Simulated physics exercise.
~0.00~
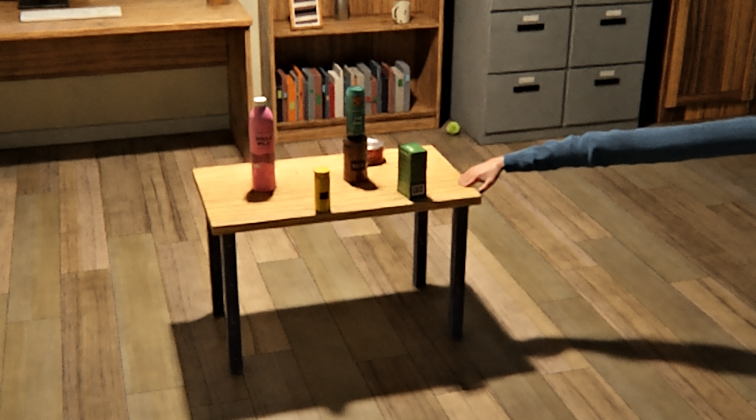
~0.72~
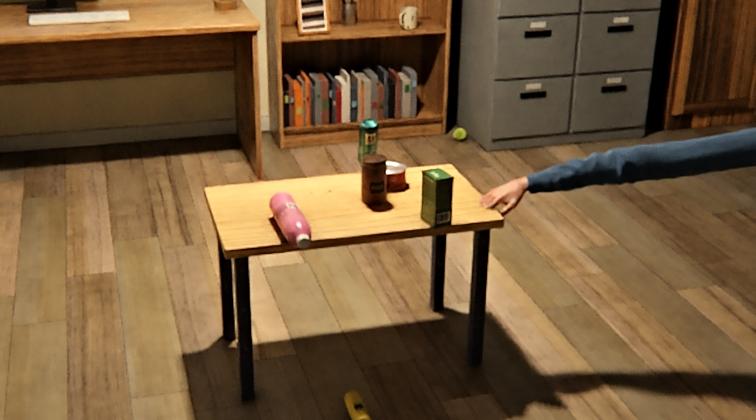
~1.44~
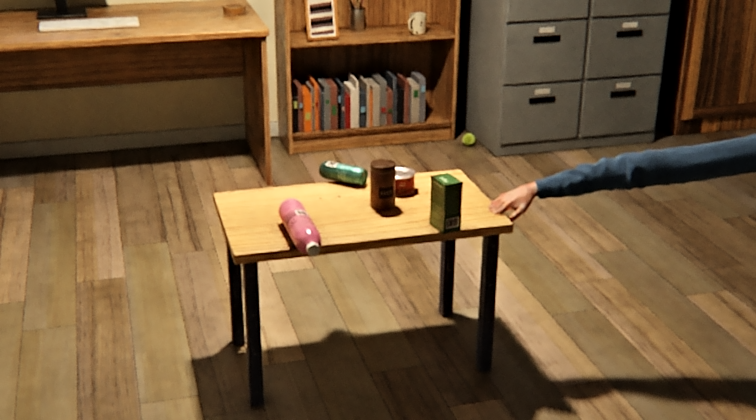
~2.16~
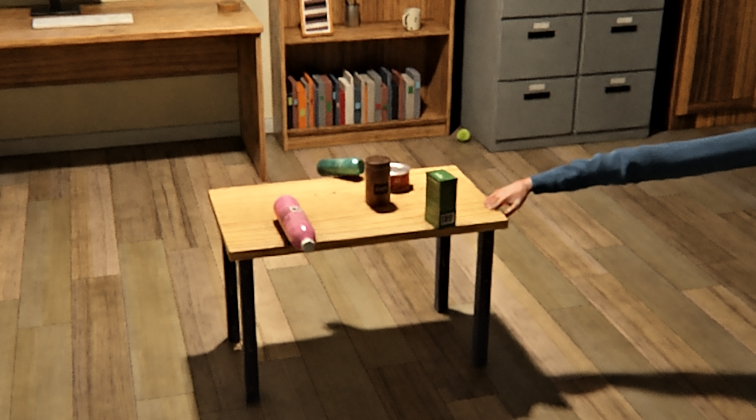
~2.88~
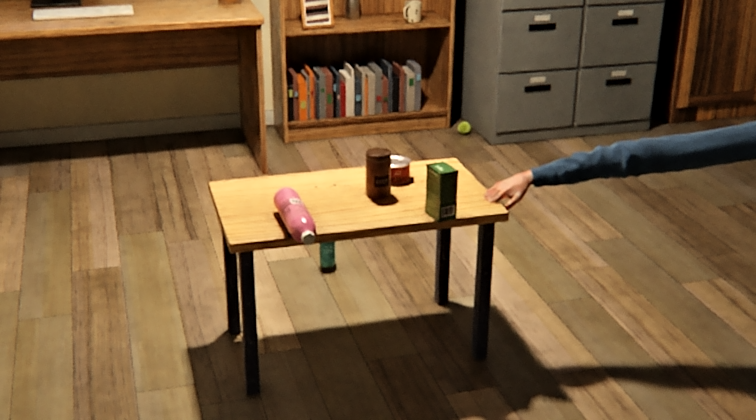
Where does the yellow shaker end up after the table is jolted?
It goes off the front of the table and drops to the floor.
